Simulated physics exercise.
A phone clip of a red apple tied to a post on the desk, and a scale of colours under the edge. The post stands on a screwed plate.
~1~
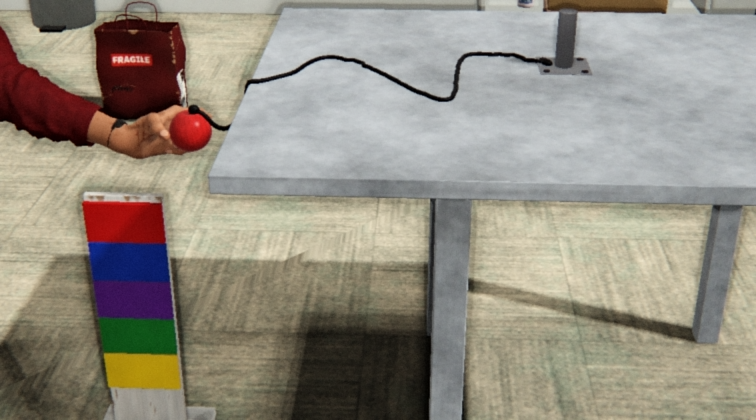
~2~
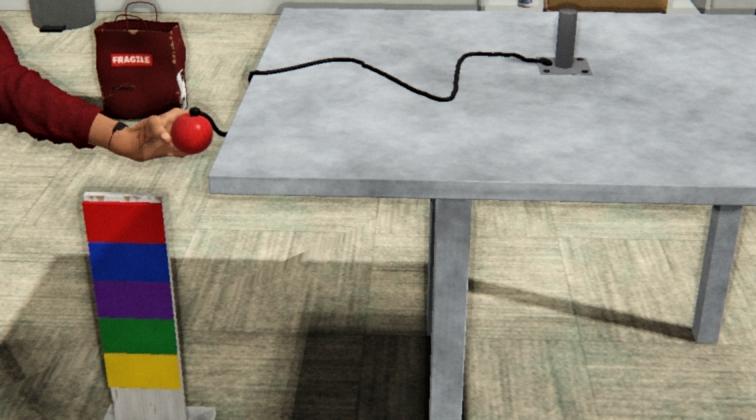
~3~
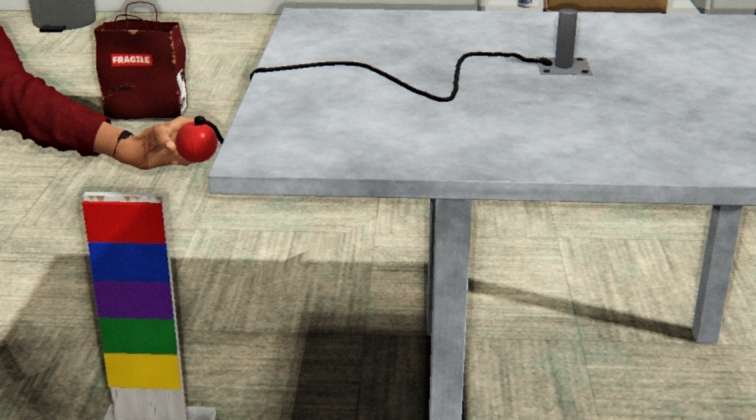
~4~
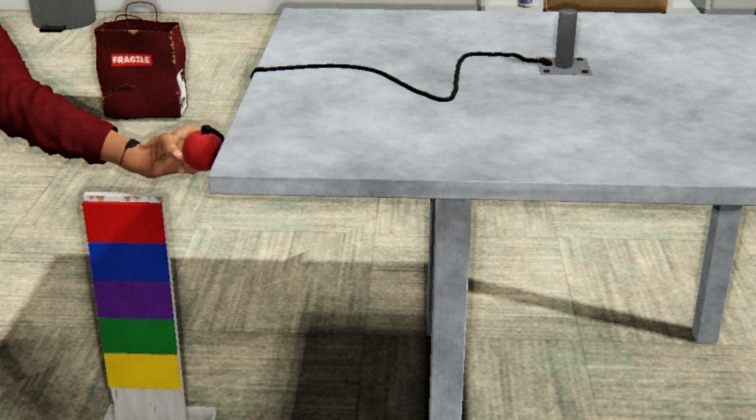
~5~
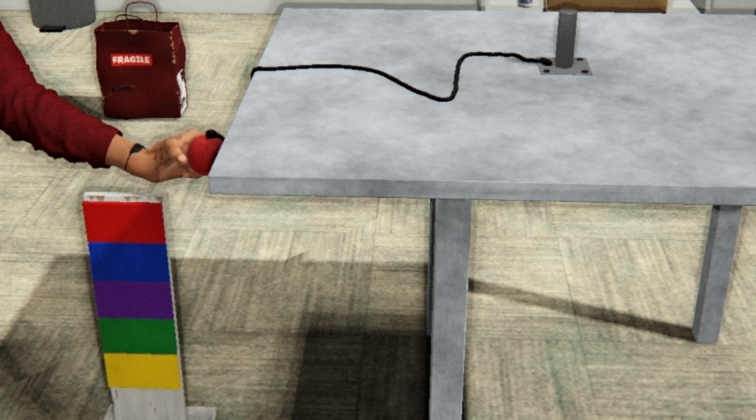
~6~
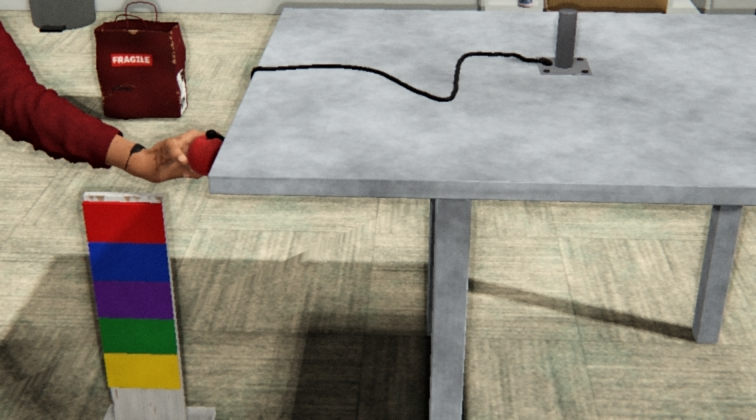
In this clip, a hand holds a round red object tied by a dark cord to a post on a gray table, then moves it slightly right and down, partly behind the table's left edge, beside an upright colored scale.
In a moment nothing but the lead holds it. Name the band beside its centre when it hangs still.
The lead holds its middle at yellow.
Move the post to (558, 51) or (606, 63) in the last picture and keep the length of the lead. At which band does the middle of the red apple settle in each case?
It would be yellow; green.
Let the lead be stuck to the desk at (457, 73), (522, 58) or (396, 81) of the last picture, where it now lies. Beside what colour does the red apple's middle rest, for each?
Try by try: Green; yellow; blue.
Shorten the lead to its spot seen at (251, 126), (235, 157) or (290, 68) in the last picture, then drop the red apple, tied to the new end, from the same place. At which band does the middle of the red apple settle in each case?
Taking them in turn: Purple; green; red.
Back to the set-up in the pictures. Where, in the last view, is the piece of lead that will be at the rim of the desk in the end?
Near (398, 82).
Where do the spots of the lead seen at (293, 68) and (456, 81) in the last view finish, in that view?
Near (258, 198) and (376, 75).
Early on, apple near (250, 348); level with yellow.
Midway, apple near (279, 358); level with yellow.
Finally, apple near (268, 365); level with yellow. At yellow.
